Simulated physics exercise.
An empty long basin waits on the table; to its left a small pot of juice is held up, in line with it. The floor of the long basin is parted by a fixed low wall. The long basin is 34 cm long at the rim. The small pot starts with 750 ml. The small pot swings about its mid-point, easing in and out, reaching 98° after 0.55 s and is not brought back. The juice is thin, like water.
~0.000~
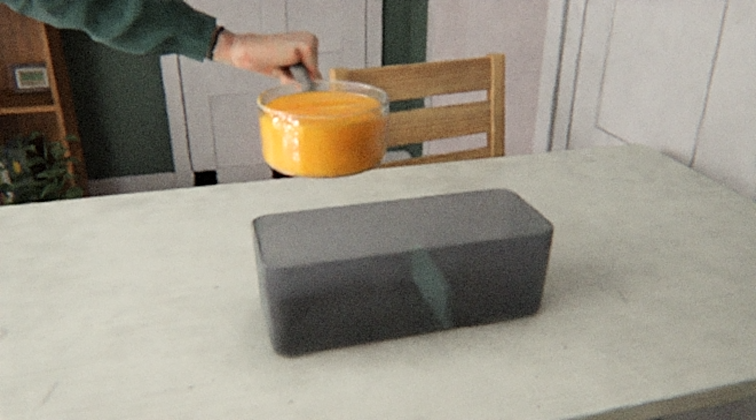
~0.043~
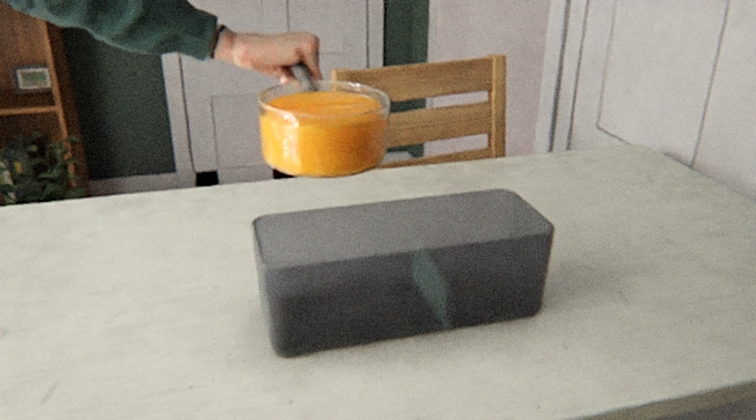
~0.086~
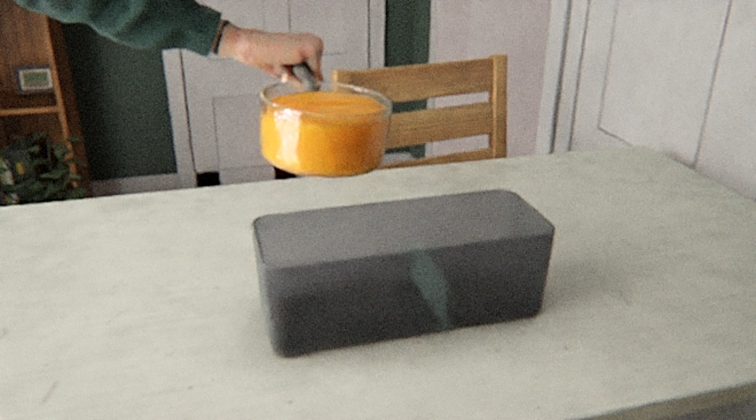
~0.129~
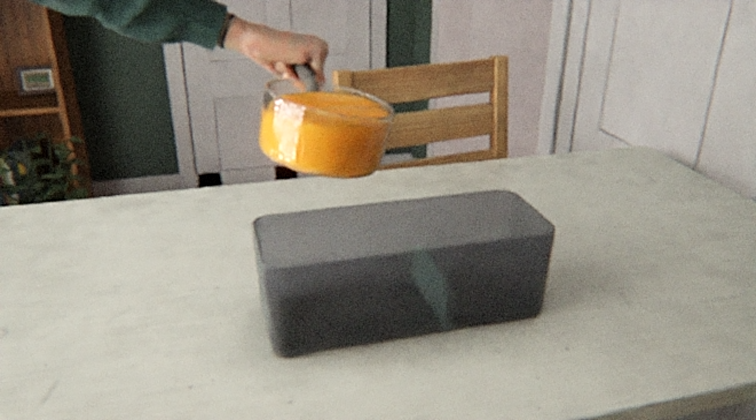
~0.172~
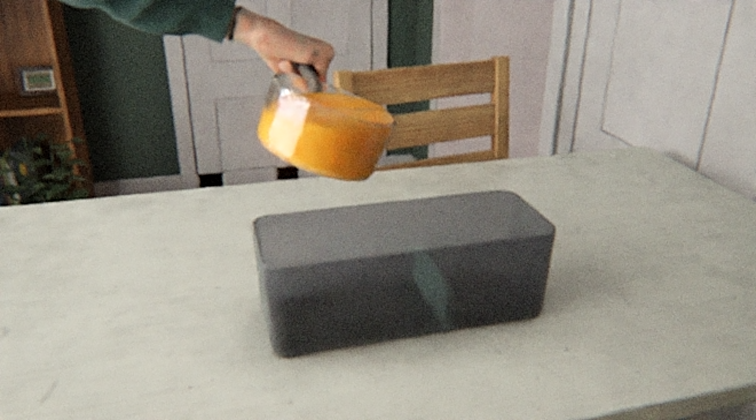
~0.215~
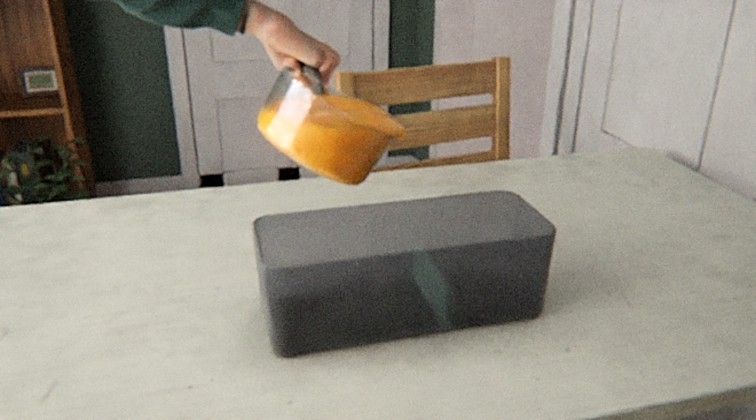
A room with a pale table, a wooden chair and white panelled doors behind it is seen from slightly above the tabletop. A long, empty grey basin sits on the table, and above its left part a hand in a dark green sleeve holds a clear pot of orange juice. The hand steadily tilts the pot down to the right, the juice shifting towards its rim, while the camera stays still.
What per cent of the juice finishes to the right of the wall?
About 34 per cent.
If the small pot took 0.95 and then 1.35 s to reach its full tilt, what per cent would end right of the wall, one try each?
First 50, then 55 per cent.
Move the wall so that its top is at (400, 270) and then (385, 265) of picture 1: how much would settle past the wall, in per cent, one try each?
First 80, then 95 per cent.
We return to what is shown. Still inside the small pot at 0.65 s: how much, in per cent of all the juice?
Near 7 in a hundred.
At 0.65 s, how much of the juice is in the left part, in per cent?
About 52 per cent.
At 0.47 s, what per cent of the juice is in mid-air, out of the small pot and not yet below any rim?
About 42 per cent.
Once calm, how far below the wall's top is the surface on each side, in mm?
Some 30 mm on the left and 32 mm on the right.
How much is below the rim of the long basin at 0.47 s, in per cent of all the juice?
Near 32 in a hundred.
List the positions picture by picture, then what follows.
It leans 0°; its right rim is at (386, 95); the juice meets the walls at (262, 110) and (382, 102); the long basin's rim runs from (257, 243) to (532, 209); the wall's top is at (432, 268), in the first picture.
It leans 1°; its right rim is at (386, 97); the juice meets the walls at (262, 110) and (383, 102), in the second picture.
It leans 6°; its right rim is at (388, 101); the juice meets the walls at (263, 109) and (384, 104), in the third picture.
It leans 13°; its right rim is at (390, 109); the juice meets the walls at (266, 108) and (387, 105), in the fourth picture.
It leans 22°; its right rim is at (392, 119); the juice meets the walls at (266, 109) and (390, 112); 1 per cent is over the edge, in the fifth picture.
It leans 33°; its right rim is at (391, 132); the juice meets the walls at (262, 110) and (387, 122); 6 per cent is over the edge, in the sixth picture.
By 0.47 s the tilt is 92° and 25 per cent is still to pour, 14 is left of the wall and 18 right of it.
By 0.65 s the tilt is 98° and 7 per cent is still to pour, 52 is left of the wall and 35 right of it.
By 0.84 s the tilt is 98° and 1 per cent is still to pour, 57 is left of the wall and 33 right of it.
By 1.05 s the tilt is 98° and 0 per cent is still to pour, 63 is left of the wall and 34 right of it.
At rest 64 per cent lies left of the wall, 34 right of it and 2 outside.
